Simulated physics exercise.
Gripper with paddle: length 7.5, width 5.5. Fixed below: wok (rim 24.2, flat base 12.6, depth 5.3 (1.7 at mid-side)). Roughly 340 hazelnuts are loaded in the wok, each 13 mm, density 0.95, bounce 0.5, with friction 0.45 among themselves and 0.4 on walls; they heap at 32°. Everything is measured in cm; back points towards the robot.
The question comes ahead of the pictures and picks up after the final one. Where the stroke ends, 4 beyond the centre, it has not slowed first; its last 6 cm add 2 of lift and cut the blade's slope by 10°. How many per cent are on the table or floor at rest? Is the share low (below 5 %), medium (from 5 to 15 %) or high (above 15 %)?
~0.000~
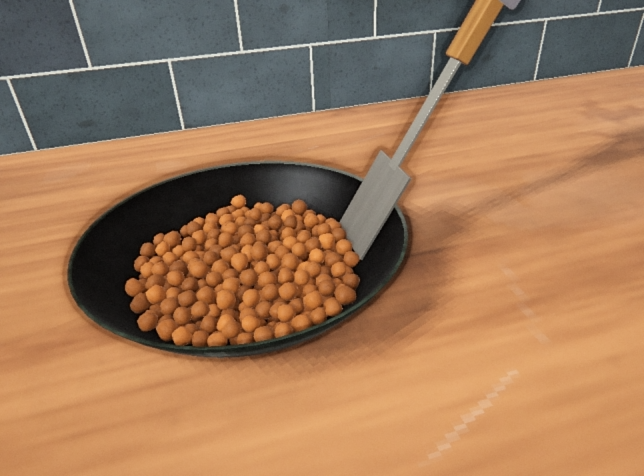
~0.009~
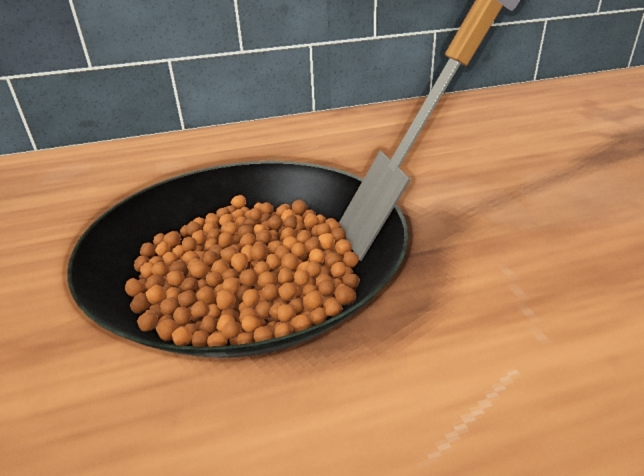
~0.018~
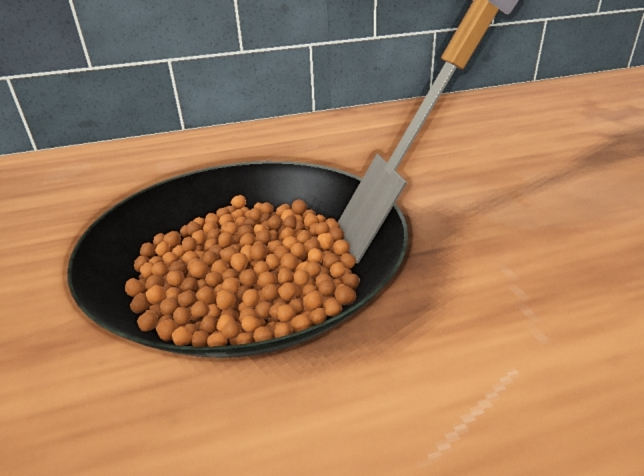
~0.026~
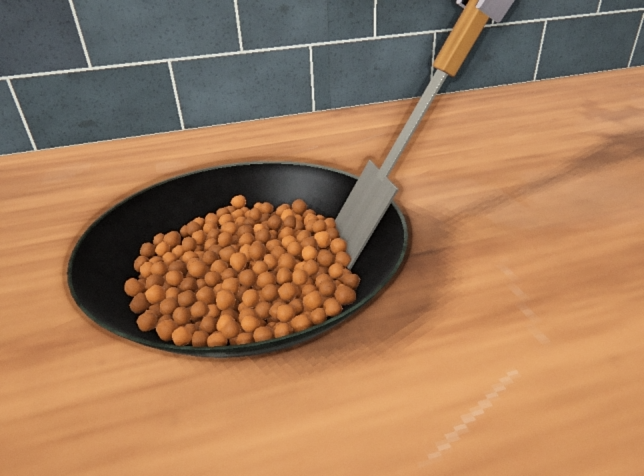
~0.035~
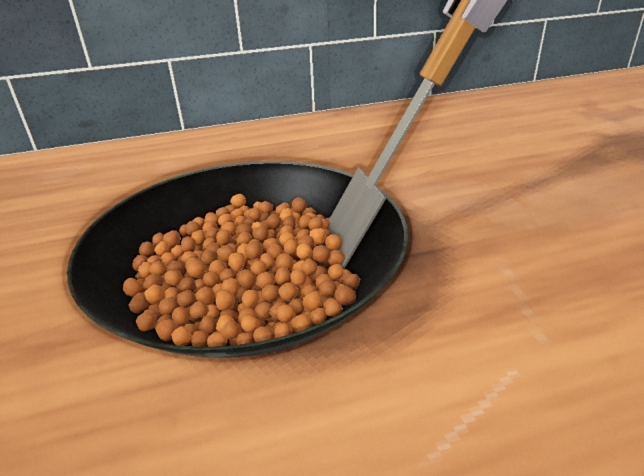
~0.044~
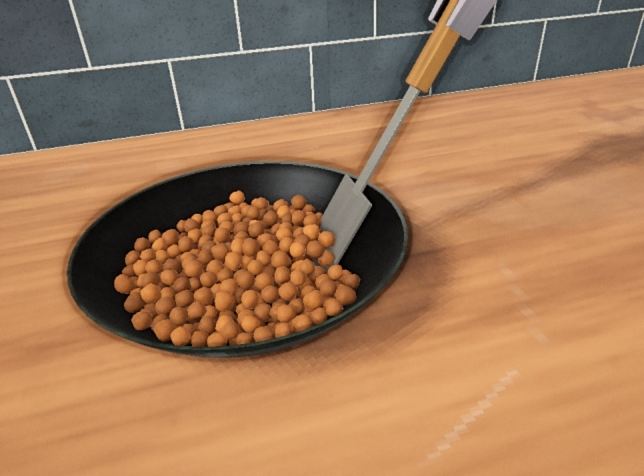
The share is medium, from 5 to 15 %.
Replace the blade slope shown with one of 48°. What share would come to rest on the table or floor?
That would leave close to 10 per cent on the table or floor.
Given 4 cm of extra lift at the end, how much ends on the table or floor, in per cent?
10 per cent.
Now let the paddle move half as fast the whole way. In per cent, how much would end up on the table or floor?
Estimated share: Some 0 %.
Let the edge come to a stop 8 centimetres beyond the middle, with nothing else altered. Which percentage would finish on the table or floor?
My guess would be around 30 per cent.
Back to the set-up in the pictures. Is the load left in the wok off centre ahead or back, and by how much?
Forward offset: Roughly 3.5 cm.
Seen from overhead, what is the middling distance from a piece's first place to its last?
Some 3 cm.
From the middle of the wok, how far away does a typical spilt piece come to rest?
That distance comes to about 24 cm.
After 0.07 s, sloping 59°, highest piece 7 above the table; 344 in the wok.
After 0.09 s, sloping 56°, highest piece 8 above the table; 344 in the wok.
After 0.30 s, sloping 49°, highest piece 9 above the table; 317 in the wok, 20 on the table or floor, 7 on the blade or in flight.
After 1.35 s, sloping 49°, highest piece 6 above the table; 316 in the wok, 28 on the table or floor.
In the end, 316 in the wok, 28 on the table or floor. That is 8 % on the table or floor.
